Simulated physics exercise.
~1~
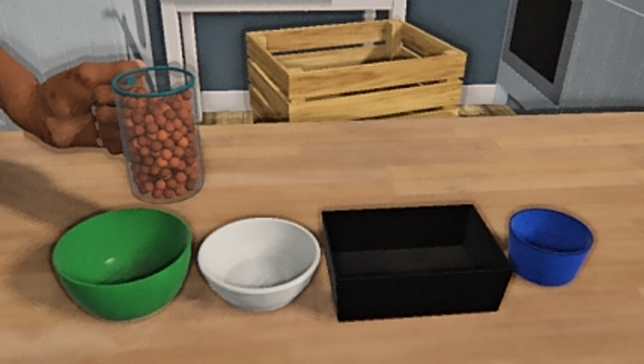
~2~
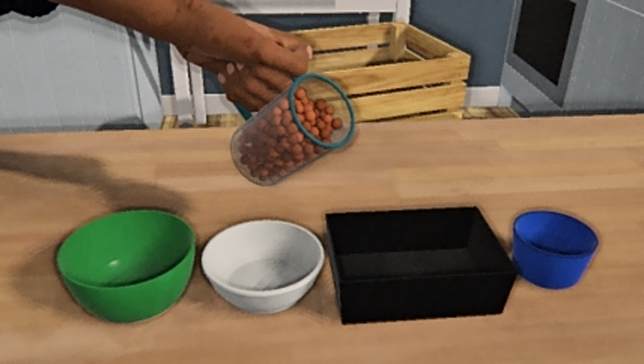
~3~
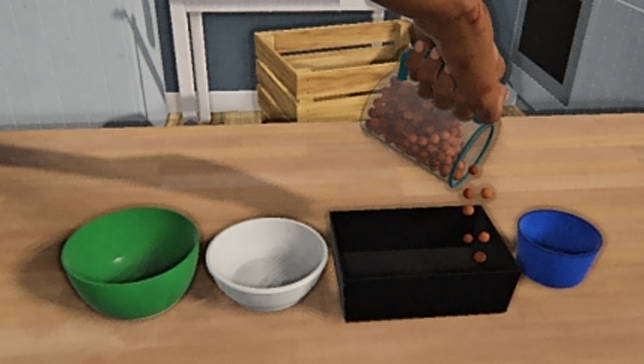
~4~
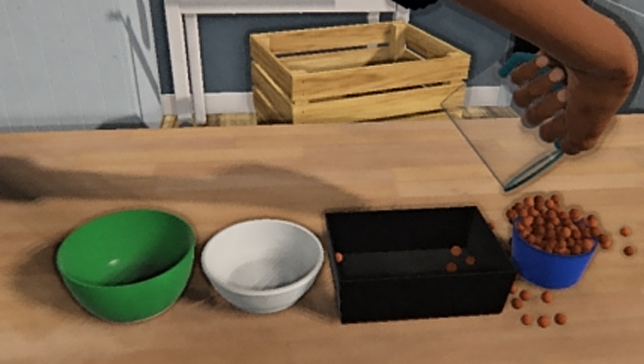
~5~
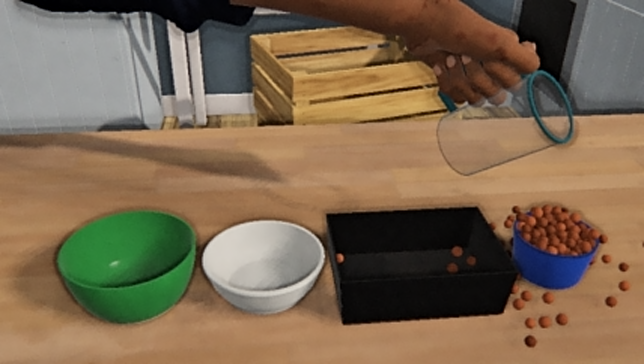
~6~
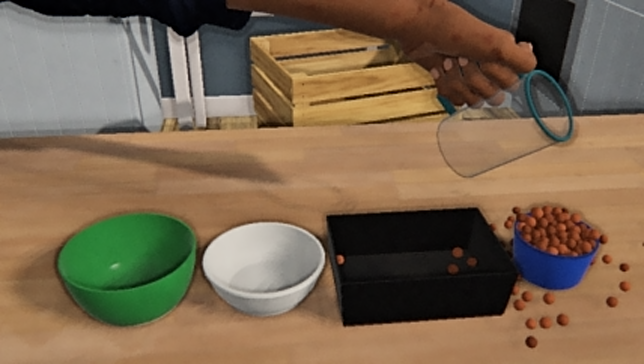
A hand carries a clear cup of reddish-brown pellets rightward over a table with green and white bowls, a black tin and a blue dish, tipping it until it empties; most pellets heap in the blue dish, with some scattered around it and a few in the tin.
